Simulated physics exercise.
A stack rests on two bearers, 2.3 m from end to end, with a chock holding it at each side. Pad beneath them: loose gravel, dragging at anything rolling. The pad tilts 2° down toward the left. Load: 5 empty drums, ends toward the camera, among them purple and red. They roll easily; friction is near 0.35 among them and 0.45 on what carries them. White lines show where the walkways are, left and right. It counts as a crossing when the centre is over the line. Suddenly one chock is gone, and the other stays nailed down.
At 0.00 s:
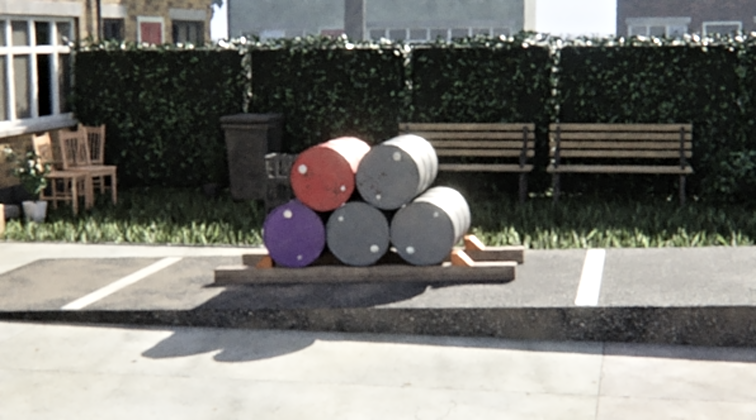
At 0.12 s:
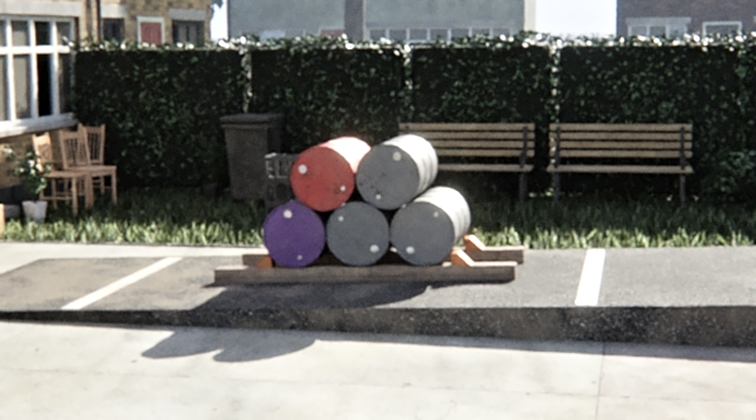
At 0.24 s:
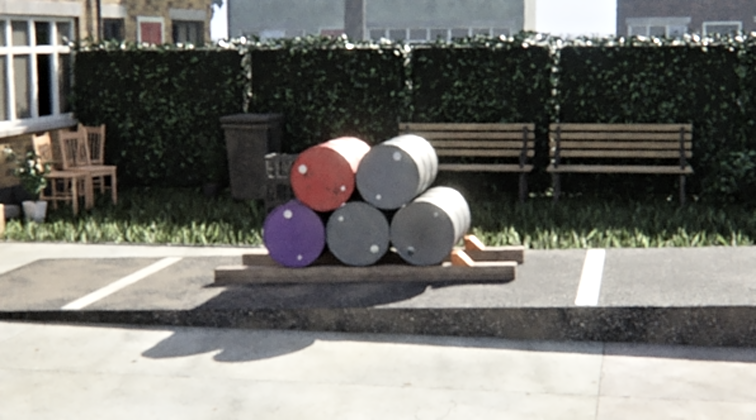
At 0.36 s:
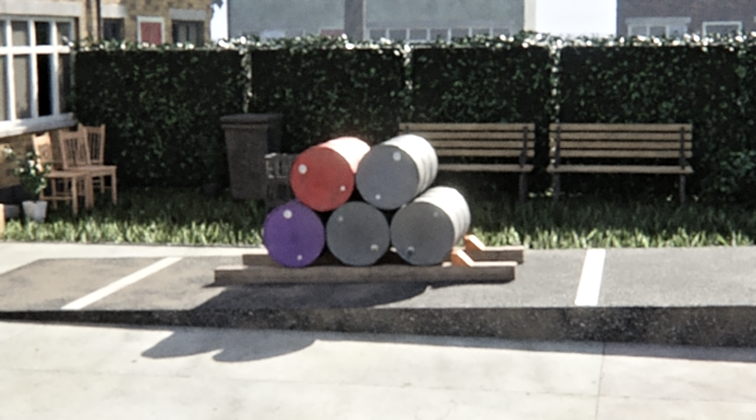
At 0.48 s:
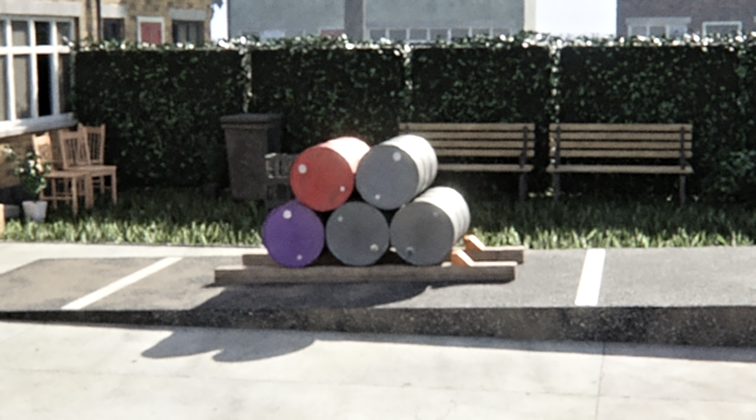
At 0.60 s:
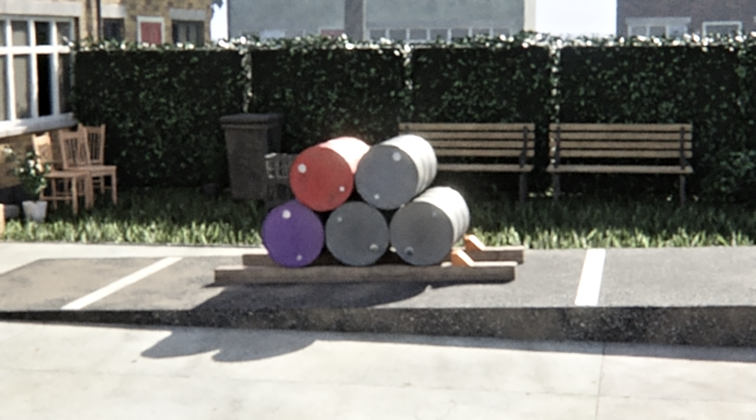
Five stacked drums, one red and one purple, stay almost still on wooden bearers outdoors.
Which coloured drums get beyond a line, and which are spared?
In the end the purple drum ends up past a line and the red ends up past a line.
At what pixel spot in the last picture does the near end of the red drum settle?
In the last picture it sits near (56, 255).
After 2.1 s, purple is on the bearers, 50 cm from the bearers' left end, rolling left; red is up on others, 75 cm from the bearers' left end, rolling left; 0 over a line so far.
After 4.1 s, purple is on the bearers, 5 cm from the bearers' left end, rolling left; red is up on others, 25 cm from the bearers' left end, rolling left; 0 over a line so far.
After 6.4 s, purple is past the left line; red is past the left line; 2 over a line so far.
At rest (9.4 s), purple is past the left line; red is past the left line; 3 over a line so far.
